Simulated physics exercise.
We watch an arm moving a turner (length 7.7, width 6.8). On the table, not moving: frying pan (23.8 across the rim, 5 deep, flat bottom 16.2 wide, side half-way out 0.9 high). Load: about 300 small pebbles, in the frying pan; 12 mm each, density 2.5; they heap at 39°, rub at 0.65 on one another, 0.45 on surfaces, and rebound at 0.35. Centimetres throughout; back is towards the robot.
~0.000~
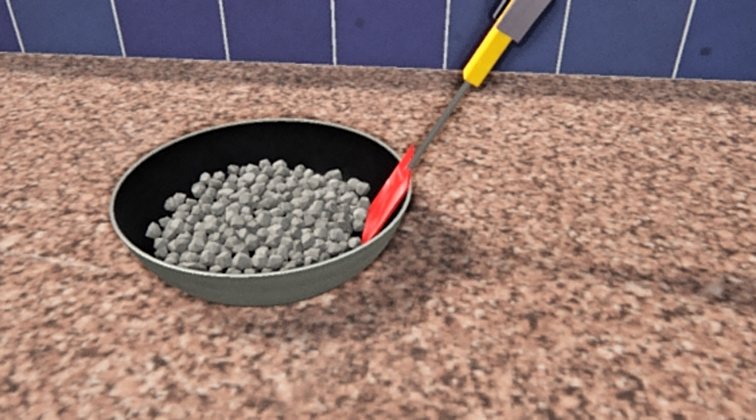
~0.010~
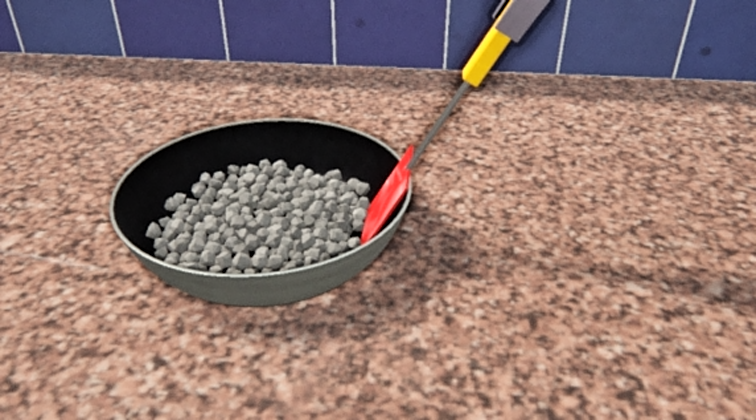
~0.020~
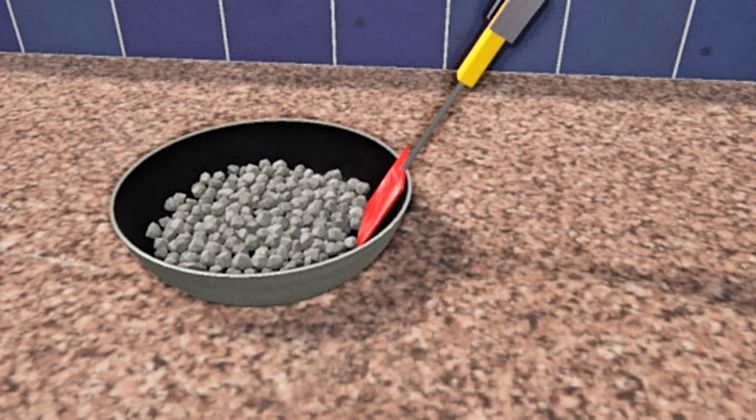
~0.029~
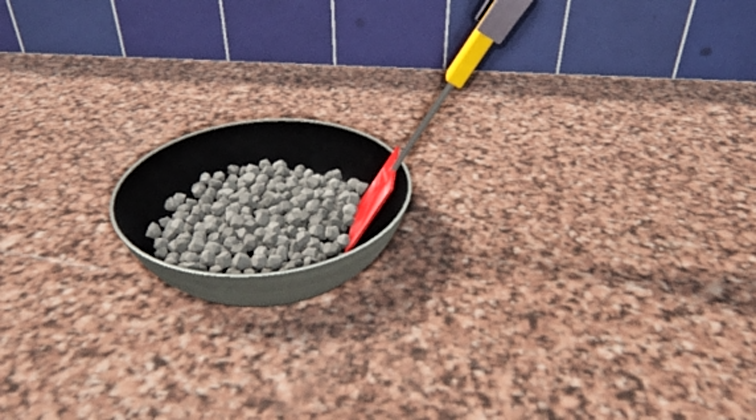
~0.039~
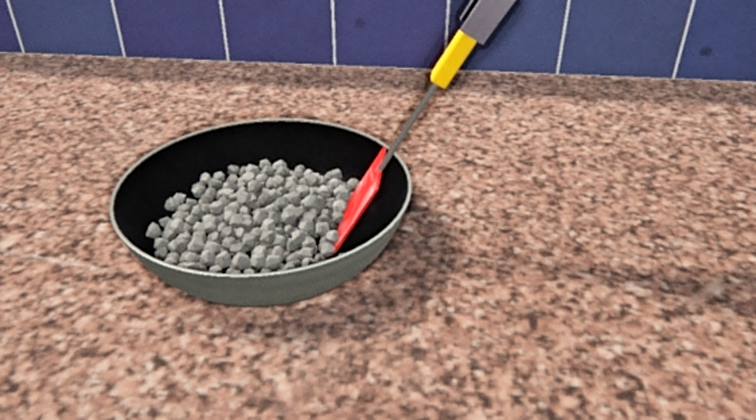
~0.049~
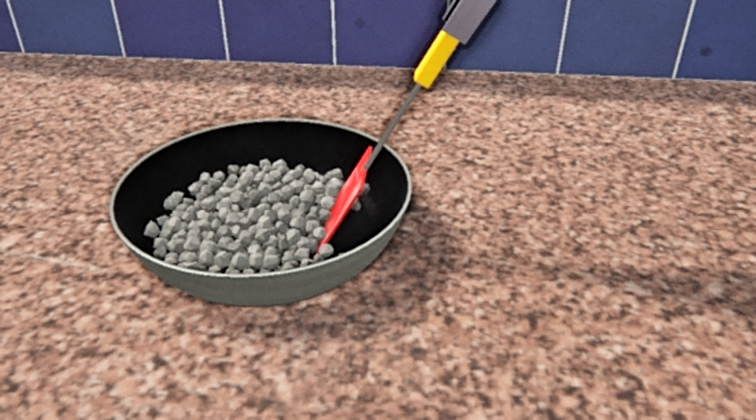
A red turner with a yellow and grey handle rests at the right side of a dark frying pan heaped with small grey pebbles, on a speckled counter. It then slides slowly left through the pan, pushing the nearest pebbles slightly inward and leaving bare pan behind it.
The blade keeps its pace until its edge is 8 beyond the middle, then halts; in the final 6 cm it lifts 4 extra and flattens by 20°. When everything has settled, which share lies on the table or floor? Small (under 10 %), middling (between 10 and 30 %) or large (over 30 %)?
A middling share, between 10 and 30 %, ends on the table or floor.
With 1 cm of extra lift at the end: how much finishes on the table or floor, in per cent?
Some 20 per cent.
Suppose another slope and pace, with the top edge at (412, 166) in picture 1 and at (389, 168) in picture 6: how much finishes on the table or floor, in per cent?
About 10 per cent.
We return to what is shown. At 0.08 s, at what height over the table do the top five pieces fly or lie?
Roughly 5 cm.
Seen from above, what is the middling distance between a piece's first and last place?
Roughly 4 cm.
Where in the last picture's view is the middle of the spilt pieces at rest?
Near (26, 204).
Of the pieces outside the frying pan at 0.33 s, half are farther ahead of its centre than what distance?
Roughly 18 cm.
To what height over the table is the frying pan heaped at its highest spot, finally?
About 4.5 cm.
By 0.08 s, sloping 61°, highest piece 5 above the table; 300 in the frying pan.
By 0.12 s, sloping 56°, highest piece 6 above the table; 300 in the frying pan.
By 0.33 s, sloping 41°, highest piece 15 above the table; 239 in the frying pan, 26 on the table or floor, 35 on the blade or in flight.
By 1.38 s, sloping 41°, highest piece 4 above the table; 239 in the frying pan, 61 on the table or floor.
Final count, 239 in the frying pan, 61 on the table or floor. That is 20 % on the table or floor.
